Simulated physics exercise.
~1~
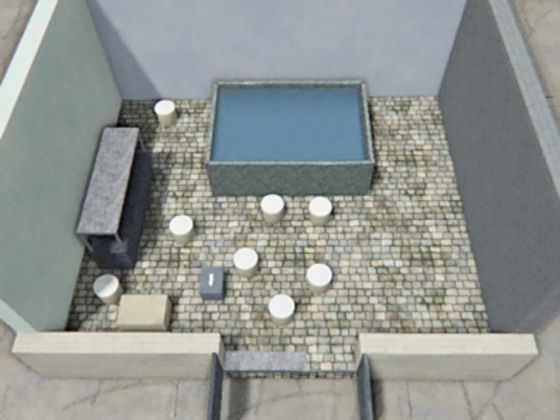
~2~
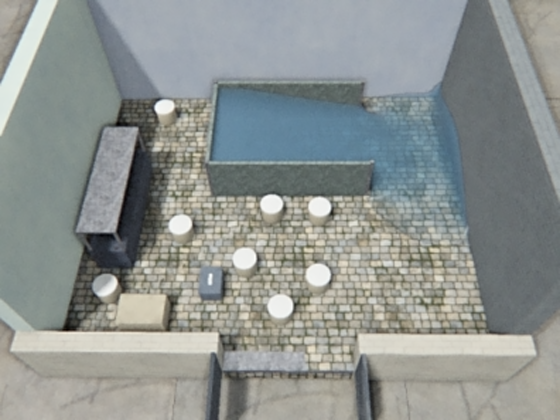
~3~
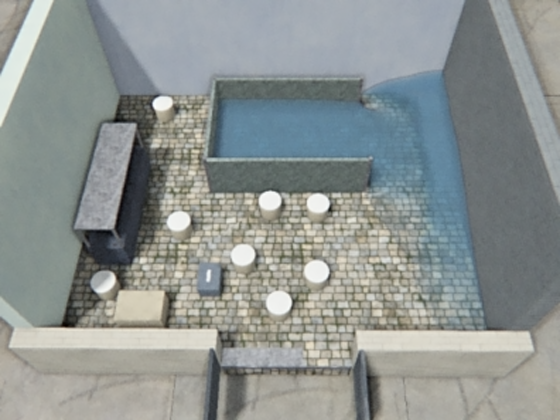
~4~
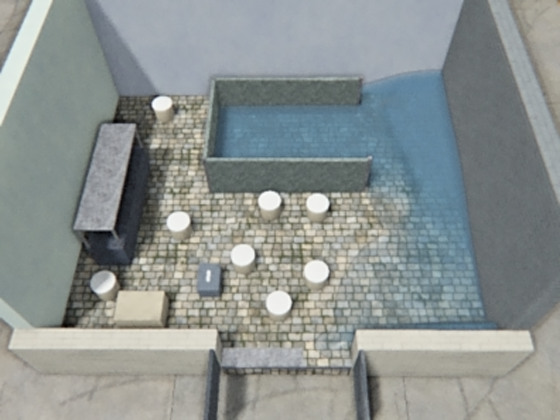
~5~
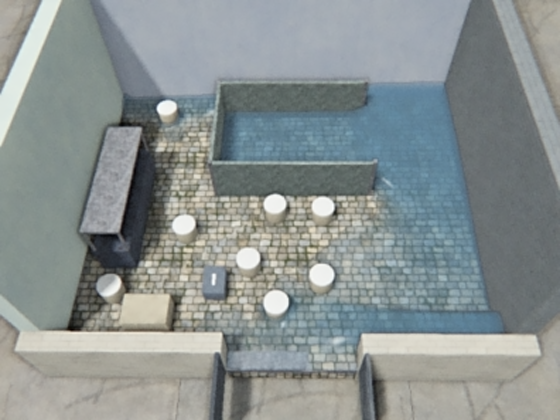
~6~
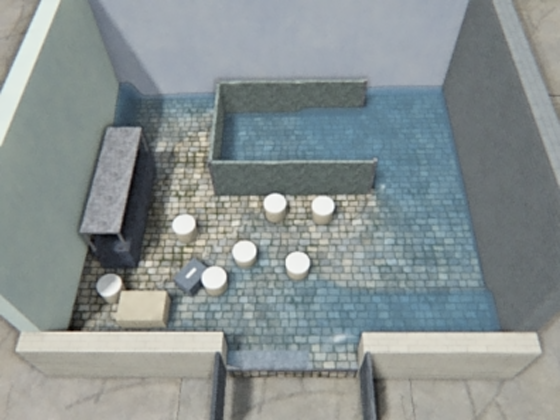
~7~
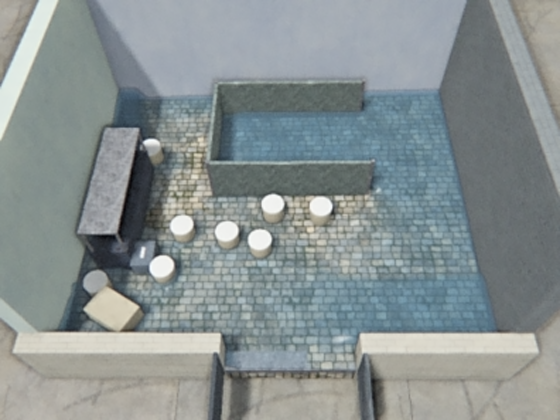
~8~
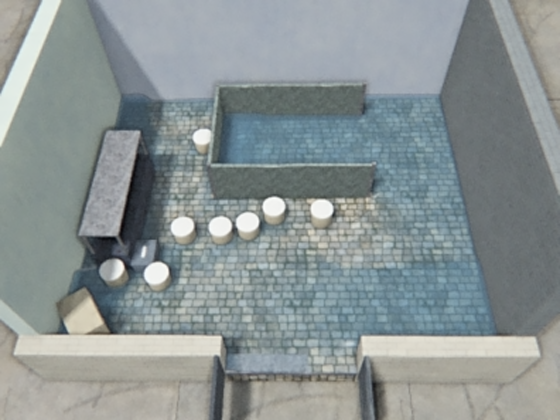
A large rectangular stone-walled tank of blue water stands against the back wall of a cobbled, walled bay, seen from above through a slightly swaying camera. White round tubs, a beige box and a small dark blue crate sit about the floor, with a dark, grey-topped counter at left. The tank's right wall suddenly gives way, and water rushes to the right wall, then spreads forward and around. As the tank drains, shallow water covers the floor and several tubs slide left. Finally the beige box rests turned in the front left corner, the crate and tubs near the counter.
